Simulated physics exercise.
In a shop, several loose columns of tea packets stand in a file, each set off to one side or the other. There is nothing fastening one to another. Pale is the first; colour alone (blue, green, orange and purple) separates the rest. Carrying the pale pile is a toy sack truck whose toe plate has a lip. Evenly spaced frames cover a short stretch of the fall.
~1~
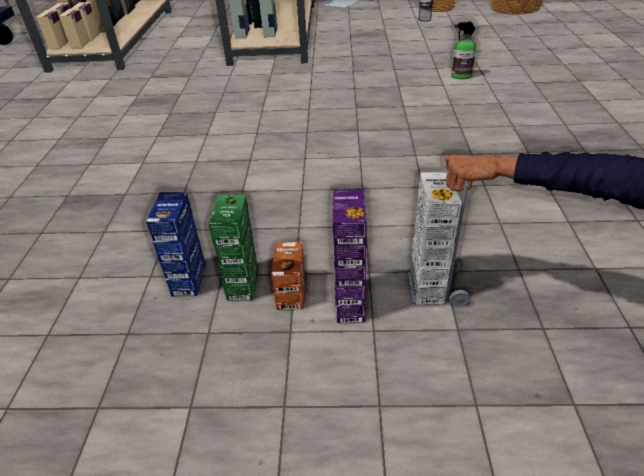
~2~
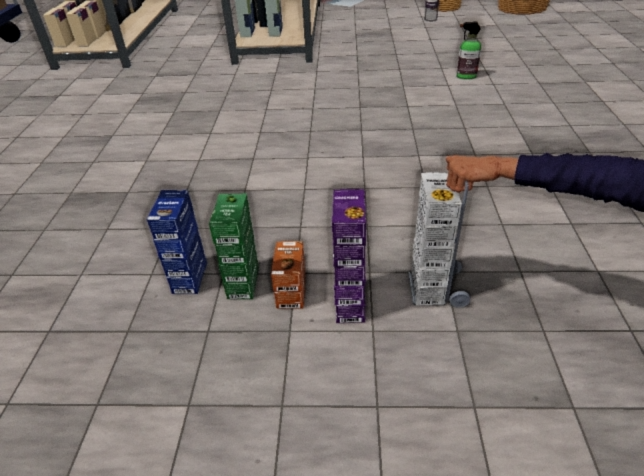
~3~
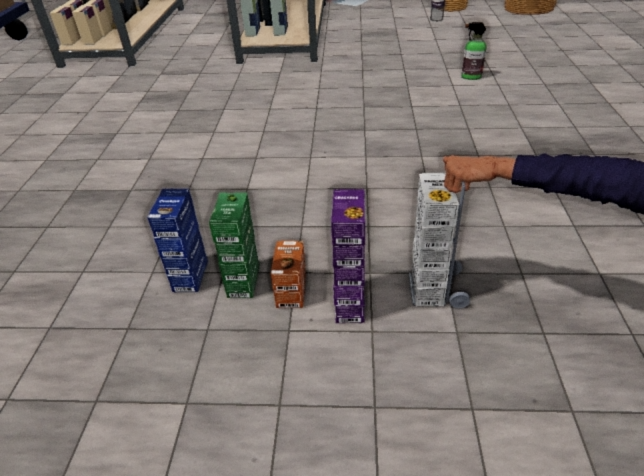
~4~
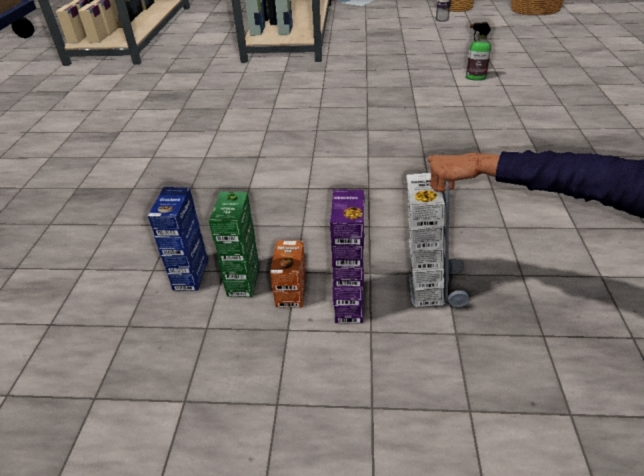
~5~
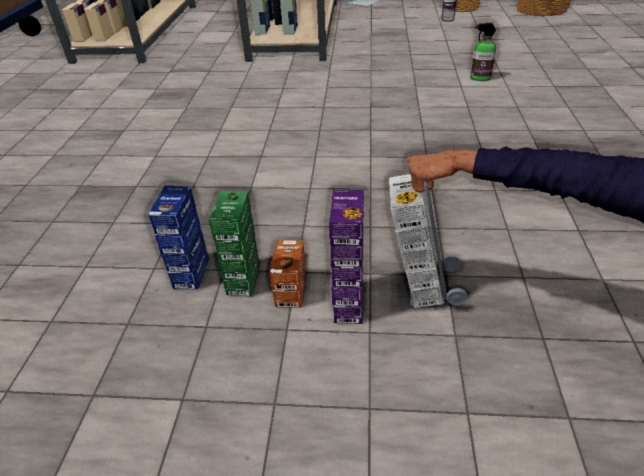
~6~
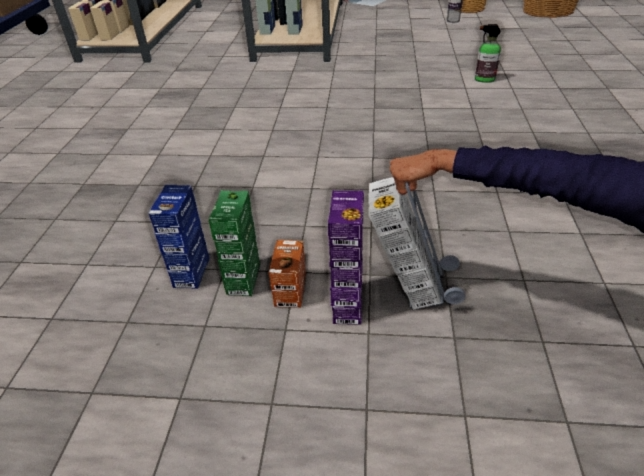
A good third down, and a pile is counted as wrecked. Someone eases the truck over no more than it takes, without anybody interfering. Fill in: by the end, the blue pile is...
By the end, the blue pile is still up.
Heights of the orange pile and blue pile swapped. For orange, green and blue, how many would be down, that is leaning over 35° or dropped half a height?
By colour, the number down is orange 4, green 4 and blue 1.
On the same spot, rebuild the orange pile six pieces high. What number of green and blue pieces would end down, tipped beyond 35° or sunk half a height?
Green 3, blue 4.
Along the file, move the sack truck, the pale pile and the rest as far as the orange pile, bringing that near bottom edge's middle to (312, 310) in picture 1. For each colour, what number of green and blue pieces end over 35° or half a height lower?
I'd put green at 0 and blue at 0.
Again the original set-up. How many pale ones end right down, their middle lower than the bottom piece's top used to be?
4, all in all.
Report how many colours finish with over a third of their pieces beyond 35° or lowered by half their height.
Colour count: 1.
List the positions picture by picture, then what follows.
In the first frame (pixels give the middle of a visible side; the camera moves round a little), truck frame (462, 211) level; top blue packet (167, 206); top purple packet (349, 205); none of the others has stirred.
The second frame shows truck frame (463, 212) level; top blue packet (168, 204).
The third frame shows truck frame (460, 213) rocked barely; top blue packet (169, 202).
The fourth frame shows truck frame (448, 212) rocked a little, top of the pale pile leaning a little; top blue packet (170, 201); none of the others has stirred.
The fifth frame shows truck frame (430, 211) rocked a little, top of the pale pile leaning a little; top blue packet (170, 199); none of the others has stirred.
The sixth frame shows truck frame (416, 212) rocked clearly, top of the pale pile leaning clearly; top blue packet (171, 198); top purple packet (347, 206); none of the others has stirred.
Shortly afterwards, 0 of the pale pile down; none of the 4 blue packets down (0 of 15 in all colours); top blue packet unmoved; top purple packet half its height from its place.
Next, 5 of the pale pile down; none of the 4 blue packets down (0 of 15 in all colours); top blue packet unmoved; top purple packet tilted clearly.
Some moments later, 5 of the pale pile down; none of the 4 blue packets down (5 of 15 in all colours); top blue packet unmoved; top purple packet tilted steeply, some two heights lower.
Afterwards, 5 of the pale pile down; none of the 4 blue packets down (5 of 15 in all colours); top blue packet unmoved; top purple packet upside down.
In the end, 5 of the pale pile down; none of the 4 blue packets down (5 of 15 in all colours); top blue packet unmoved; top purple packet upside down. From the last view, middles, top blue packet near (173, 209), top purple packet near (153, 297).
